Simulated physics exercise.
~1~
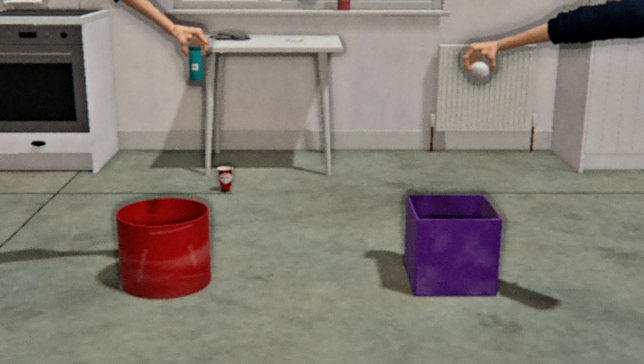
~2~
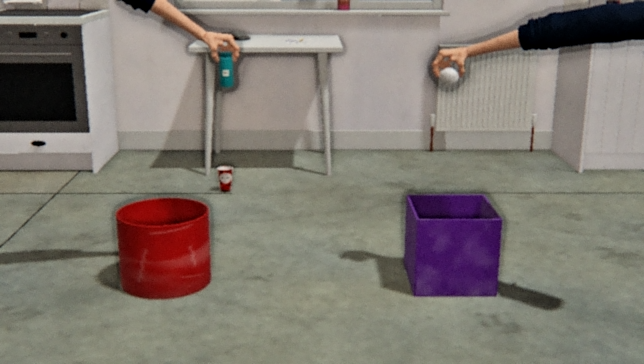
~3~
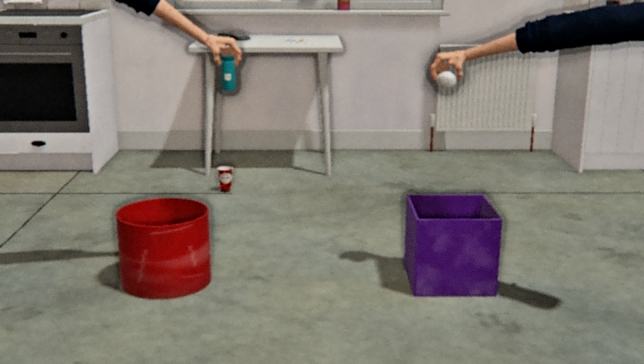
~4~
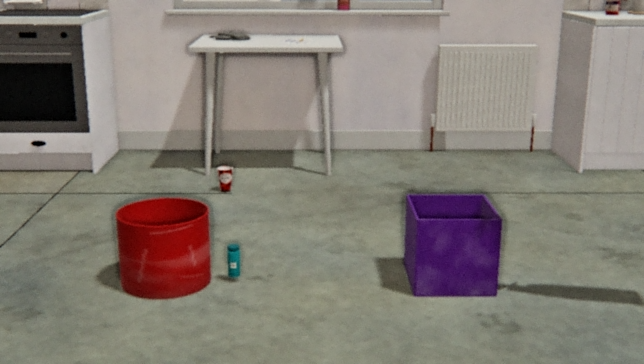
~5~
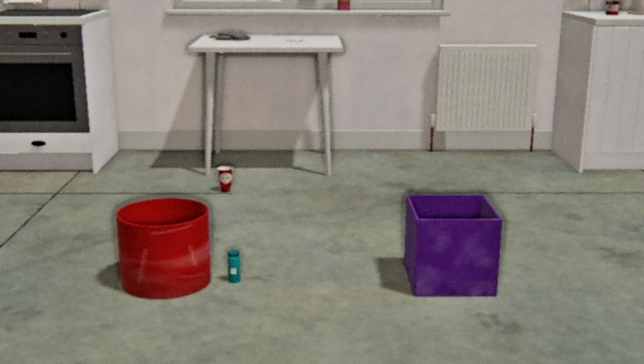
Two hands reach in from opposite sides of a pale kitchen with a grey floor, seen from the front by a still camera, the left one holding a turquoise shaker and the right, dark-sleeved, a white onion. Below stand a round red bin at left and a square purple basket at right, with a white table and a small red cup behind. The shaker shifts right and the onion slightly left, then both hold nearly still. Both are released and the arms withdraw. The shaker ends upright on the floor just right of the red bin, while the onion lands out of sight inside the purple basket.
